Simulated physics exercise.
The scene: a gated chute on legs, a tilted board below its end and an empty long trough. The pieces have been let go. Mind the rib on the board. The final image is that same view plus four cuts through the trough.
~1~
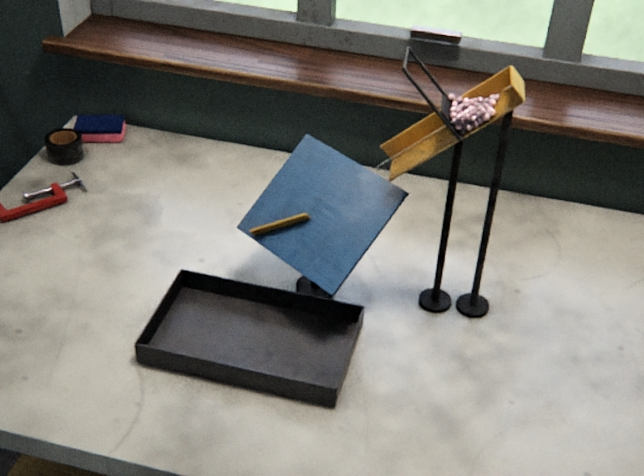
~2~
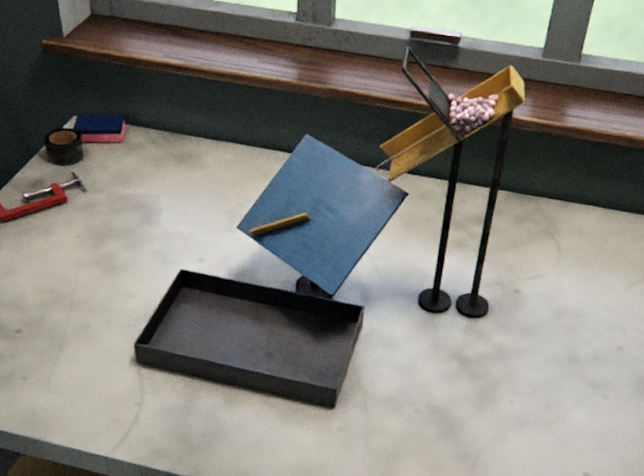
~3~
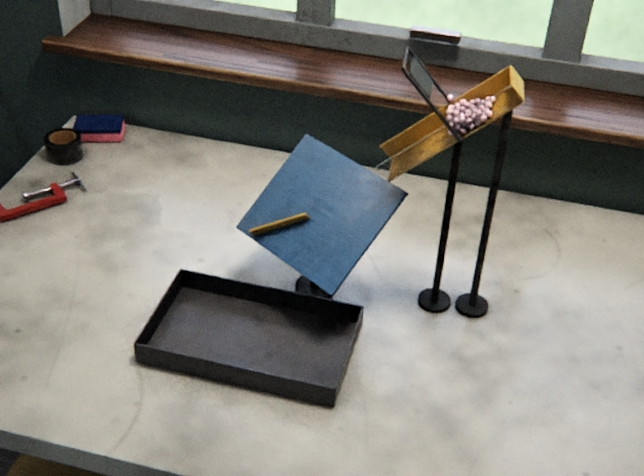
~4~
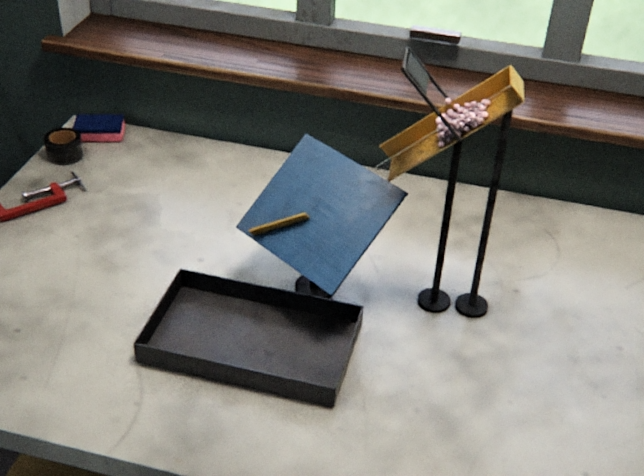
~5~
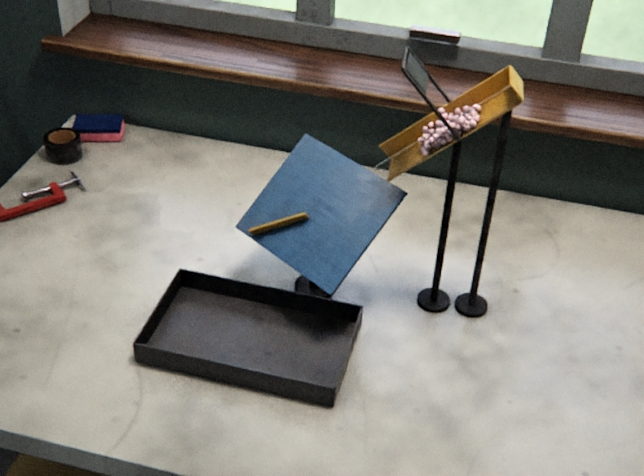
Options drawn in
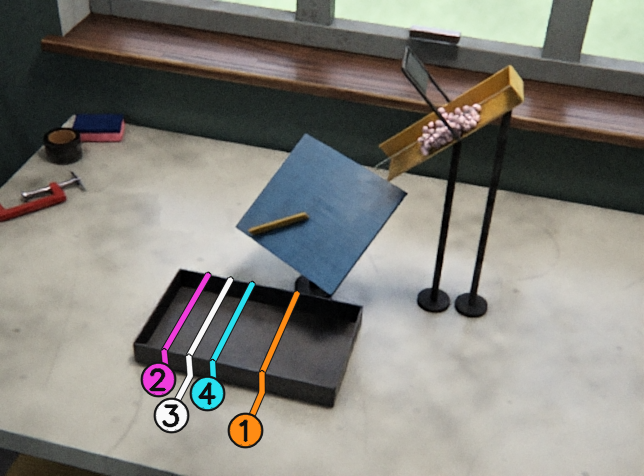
Small pink beads bunched behind a raised dark flap in a yellow chute on black legs begin sliding down the slope, passing under the flap, while the tilted blue board and the empty dark tray below stay still.
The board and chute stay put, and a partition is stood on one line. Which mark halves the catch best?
Line 4.
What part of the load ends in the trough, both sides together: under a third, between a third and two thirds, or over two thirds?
Between a third and two thirds.
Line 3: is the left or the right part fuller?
The right side.
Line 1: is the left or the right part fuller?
Left.
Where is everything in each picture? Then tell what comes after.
In the first frame, load behind the gate (468, 112), sugar pearls; lip of the chute (391, 171), sloping fairly steeply.
In the second frame, middle of the board (318, 211), tilted fairly steeply; middle of its low edge (282, 260); of its high edge (355, 162).
In the third frame, front corners of the trough (134, 343) and (335, 388), empty; front of the load (452, 124).
In the fourth frame, middle of the load (461, 117); its front (441, 133), roughly a quarter of the way to the lip; rib from (305, 213) to (249, 231).
In the fifth frame, middle of the load (451, 125); its front (423, 147), roughly half of the way to the lip.
On the marked copy, line 1 crosses the front rim at (262, 372); line 2 crosses the front rim at (164, 350); line 3 crosses the front rim at (189, 355); line 4 crosses the front rim at (212, 361).
For line 1, of what is caught, almost all on the left of the divider, about a tenth on the right.
For line 2, of what is caught, roughly a quarter on the left of the divider, the larger part on the right.
For line 3, of what is caught, about a tenth on the left of the divider, the larger part on the right.
For line 4, of what is caught, roughly a quarter on the left of the divider, roughly two thirds on the right.
